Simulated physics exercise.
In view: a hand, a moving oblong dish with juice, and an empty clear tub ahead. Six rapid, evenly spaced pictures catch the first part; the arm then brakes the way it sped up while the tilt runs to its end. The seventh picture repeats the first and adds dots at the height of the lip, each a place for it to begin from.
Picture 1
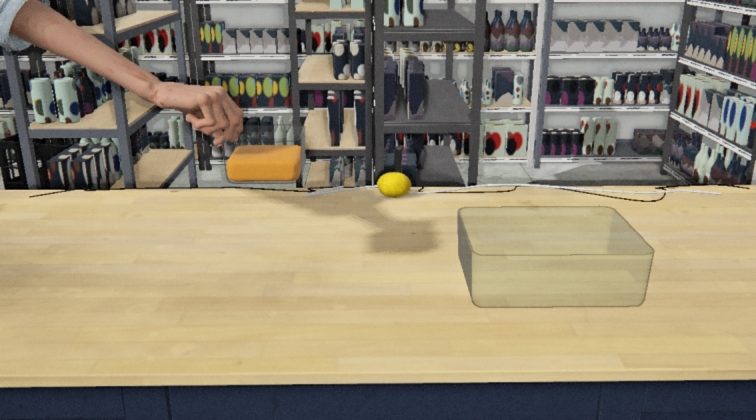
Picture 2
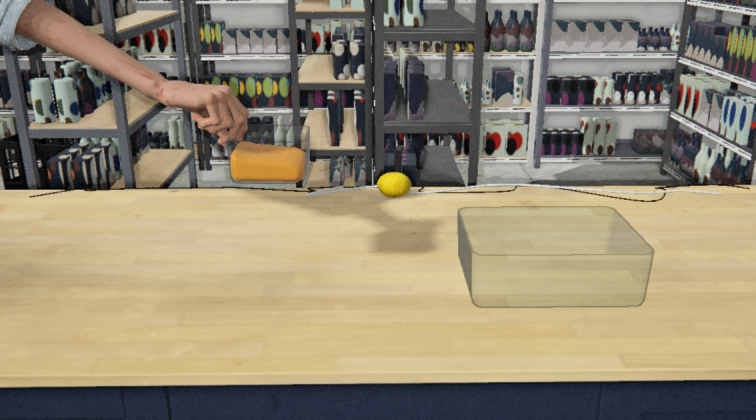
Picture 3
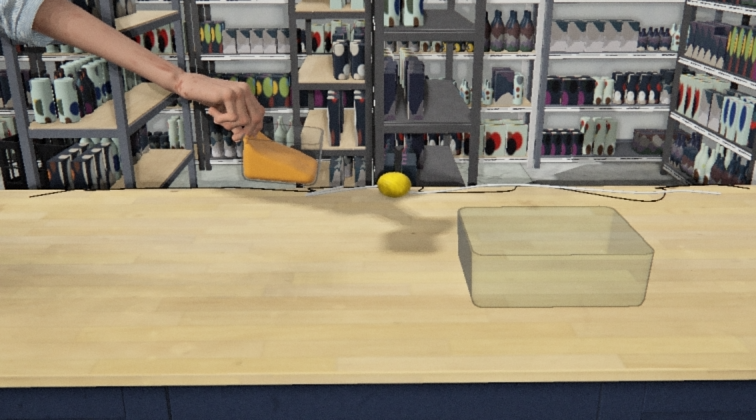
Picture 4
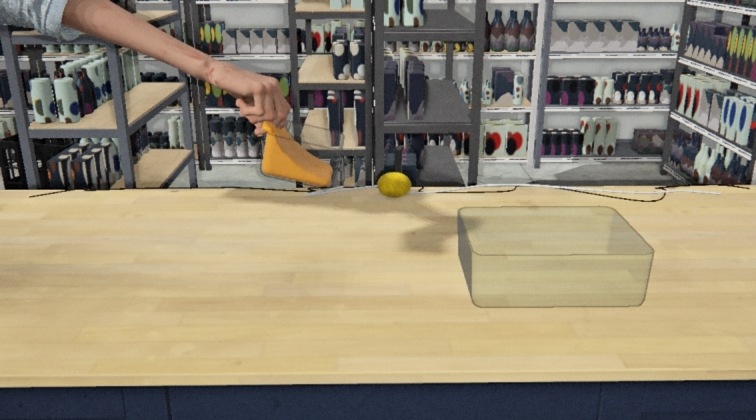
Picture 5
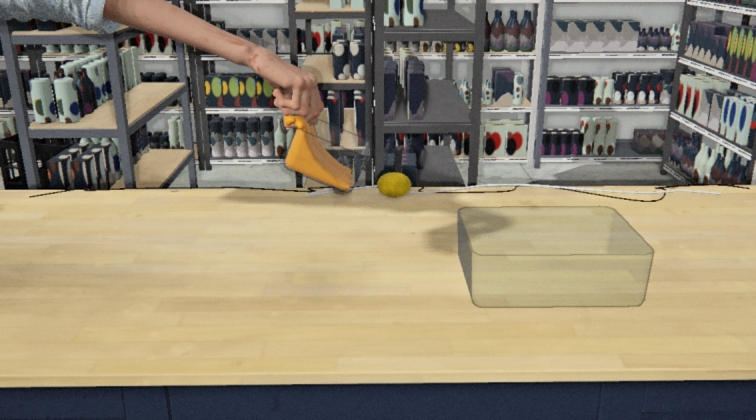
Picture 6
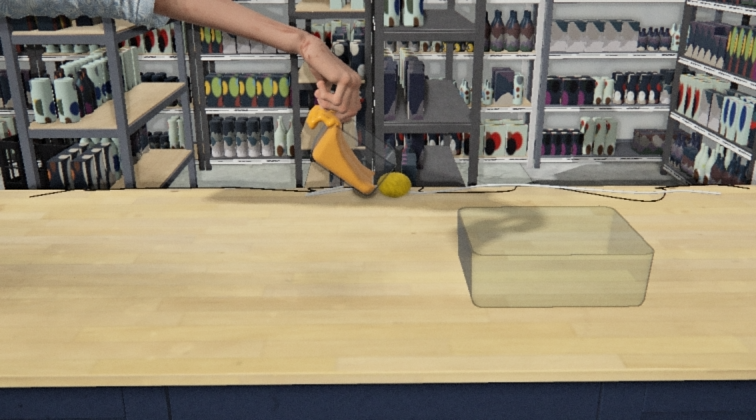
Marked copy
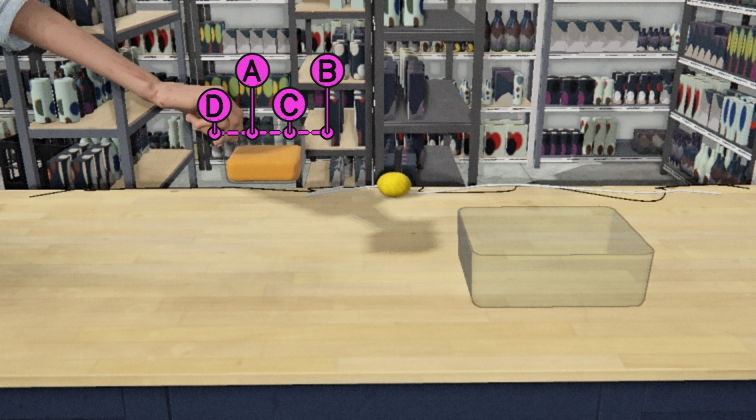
A hand moves an oblong orange dish right, tilting it steadily, near an empty clear tub.
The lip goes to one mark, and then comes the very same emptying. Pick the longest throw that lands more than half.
A is the one.
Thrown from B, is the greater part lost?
No, not at all.
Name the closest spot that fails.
Here it is spot D.
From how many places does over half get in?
Three of the four.
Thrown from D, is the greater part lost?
Yes, it does.
On the marked copy, A at (252, 132); B at (327, 132); C at (289, 132); D at (214, 133).
Choosing A, about 63 % lands in the tub, 29 % falls short and 7 % goes beside or beyond.
Choosing B, about 70 % lands in the tub, 6 % falls short and 24 % goes beside or beyond.
Choosing C, about 68 % lands in the tub, 27 % falls short and 5 % goes beside or beyond.
Choosing D, about 28 % lands in the tub, 59 % falls short and 13 % goes beside or beyond.
